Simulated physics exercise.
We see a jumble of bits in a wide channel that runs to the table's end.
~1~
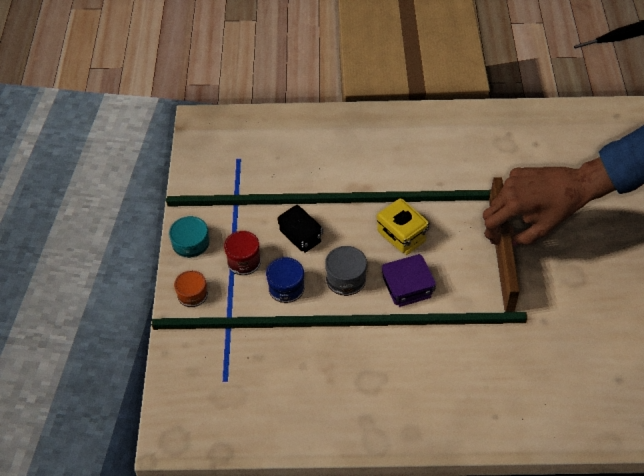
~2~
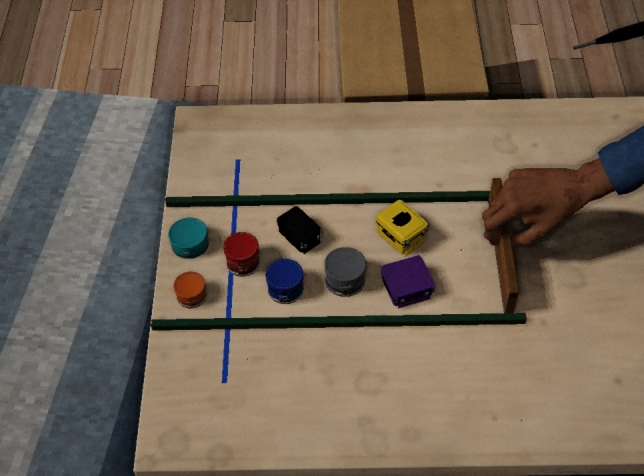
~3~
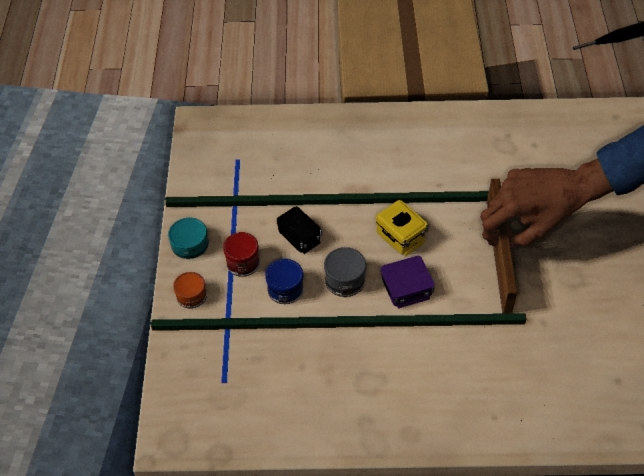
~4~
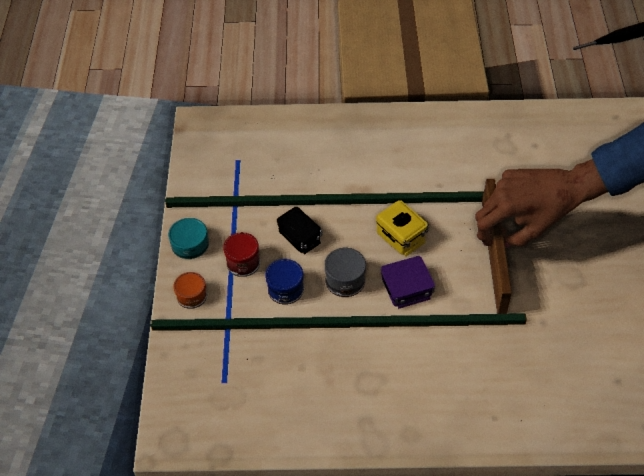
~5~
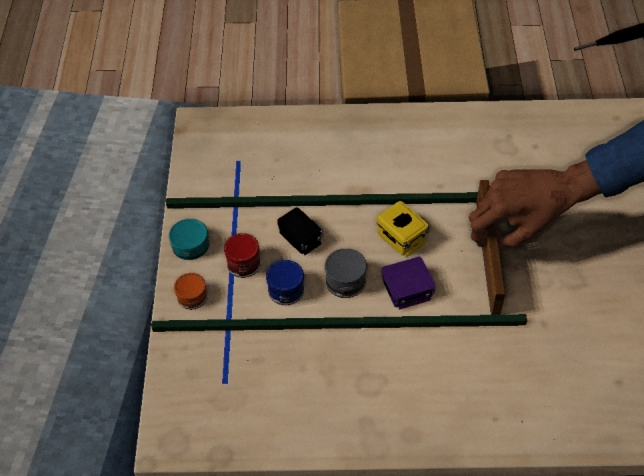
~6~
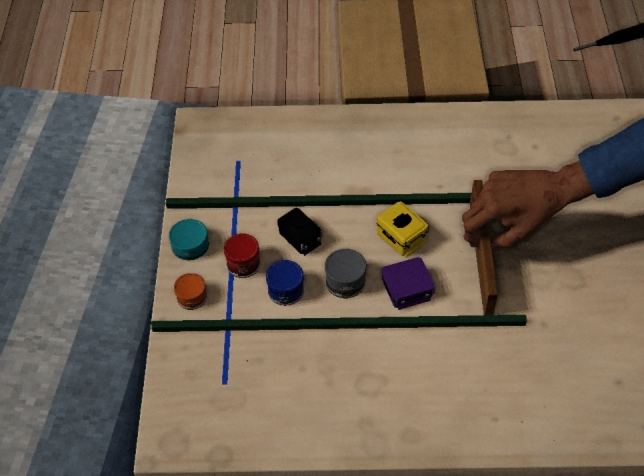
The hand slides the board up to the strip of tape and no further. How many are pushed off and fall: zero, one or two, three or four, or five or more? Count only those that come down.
In the end the number that fall off is three or four.
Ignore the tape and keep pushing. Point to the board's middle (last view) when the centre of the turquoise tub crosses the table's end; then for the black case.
Near (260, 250) and (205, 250).
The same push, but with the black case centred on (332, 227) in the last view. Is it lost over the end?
From there it survives.
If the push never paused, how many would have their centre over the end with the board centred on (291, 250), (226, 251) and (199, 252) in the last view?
It would be 0, 4 and 6.
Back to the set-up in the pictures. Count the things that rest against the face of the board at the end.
In contact: 2.
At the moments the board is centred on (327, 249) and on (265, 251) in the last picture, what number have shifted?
By then 6, and 8.
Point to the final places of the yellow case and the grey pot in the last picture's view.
The yellow case at (217, 223), the grey pot at (167, 277).
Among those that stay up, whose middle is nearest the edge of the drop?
It is the red pot.
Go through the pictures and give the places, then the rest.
Turquoise tub (190, 237); orange tin (191, 289); red pot (243, 253); board (503, 244); tape (233, 261), in the first picture.
Orange tin (191, 290); grey pot (345, 272), in the second picture.
Red pot (242, 255); yellow case (401, 228), in the third picture.
Turquoise tub (189, 239); blue pot (285, 282), in the fourth picture.
Orange tin (191, 291); black case (300, 232), in the fifth picture.
Turquoise tub (189, 240); orange tin (191, 292); red pot (242, 256); board (483, 247); tape (232, 263), in the sixth picture.
Soon after, none off yet; turquoise tub at rest near (189, 240); orange tin at rest near (191, 292); red pot at rest near (242, 256).
Then, none off yet; turquoise tub at rest near (189, 240); orange tin moving near (181, 293); red pot moved a little near (226, 253).
At rest, the number that fall off is three or four; fallen, blue pot, orange tin and turquoise tub.
